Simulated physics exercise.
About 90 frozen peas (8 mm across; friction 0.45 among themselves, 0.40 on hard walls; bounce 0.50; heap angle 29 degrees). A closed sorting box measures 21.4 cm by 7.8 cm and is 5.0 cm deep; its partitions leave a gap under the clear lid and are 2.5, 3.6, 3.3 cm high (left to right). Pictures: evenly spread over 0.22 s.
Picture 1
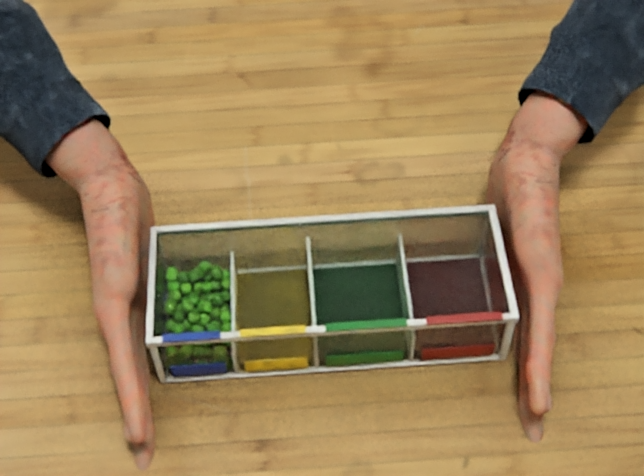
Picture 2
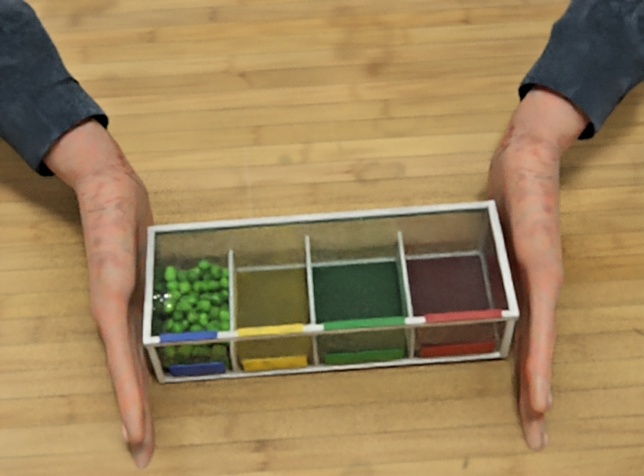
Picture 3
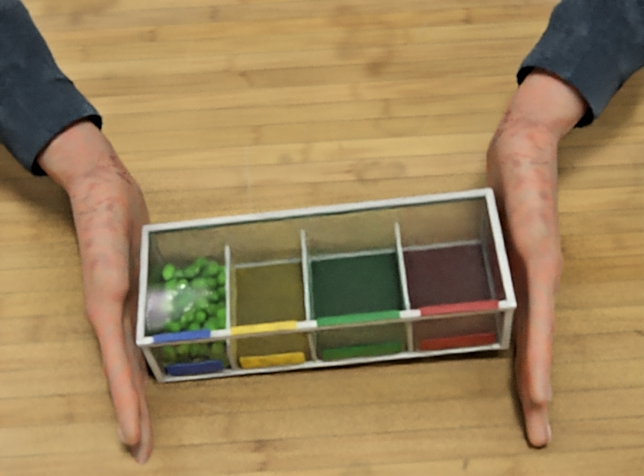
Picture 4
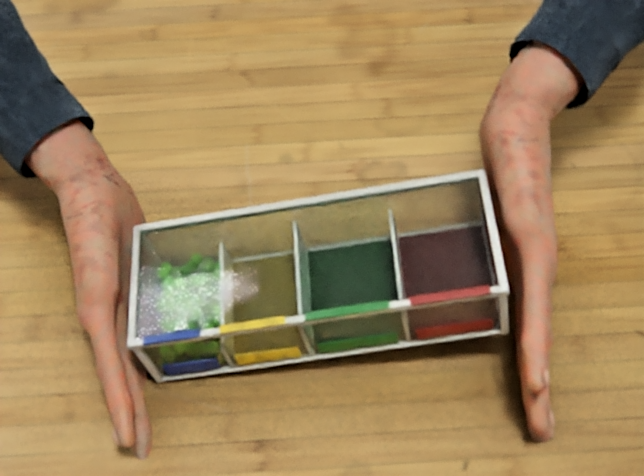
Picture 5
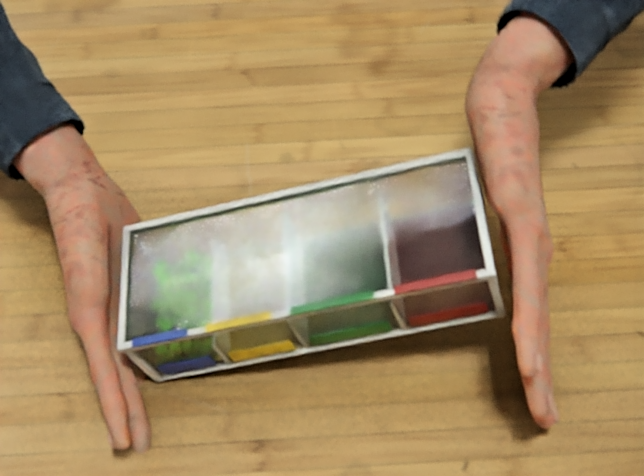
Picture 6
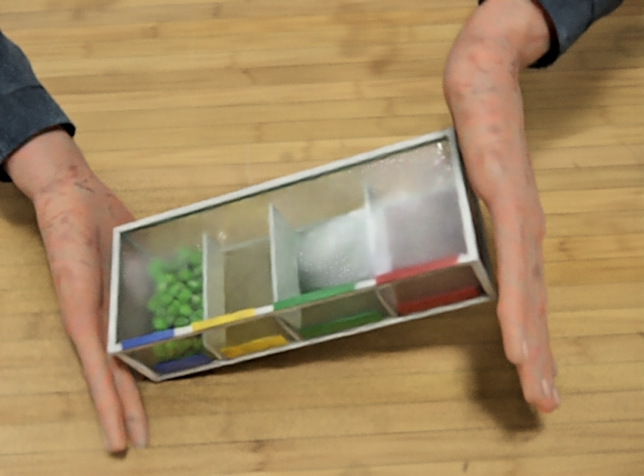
Clear-lidded sorting box of green peas tilting between two hands, its right end rising as white mist drifts rightward inside.
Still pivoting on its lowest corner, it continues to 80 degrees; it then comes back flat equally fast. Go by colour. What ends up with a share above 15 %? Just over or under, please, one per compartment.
Red: Under, blue: Over, green: Under, yellow: Under.
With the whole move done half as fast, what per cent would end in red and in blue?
Red 0 %; blue 100 %.
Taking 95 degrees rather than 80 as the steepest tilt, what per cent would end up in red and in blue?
You'd see red with 0 % and blue with 100 %.
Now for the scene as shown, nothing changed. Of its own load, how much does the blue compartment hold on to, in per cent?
Something like 100 per cent.
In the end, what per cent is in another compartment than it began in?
About 0 %.
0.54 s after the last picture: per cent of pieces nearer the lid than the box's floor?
Something like 10 percent of the pieces.
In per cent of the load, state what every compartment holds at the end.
Per cent by compartment - red 0, blue 100, green 0, yellow 0.
Then, 0.54 s after the last picture, tilt 78 degrees; blue 100 %.
Then, 0.89 s after the last picture, tilt 33 degrees; blue 100 %.
Then, 1.34 s after the last picture, tilt 0 degrees; blue 100 %.
In the end, red 0 %, blue 100 %, green 0 %, yellow 0 %.
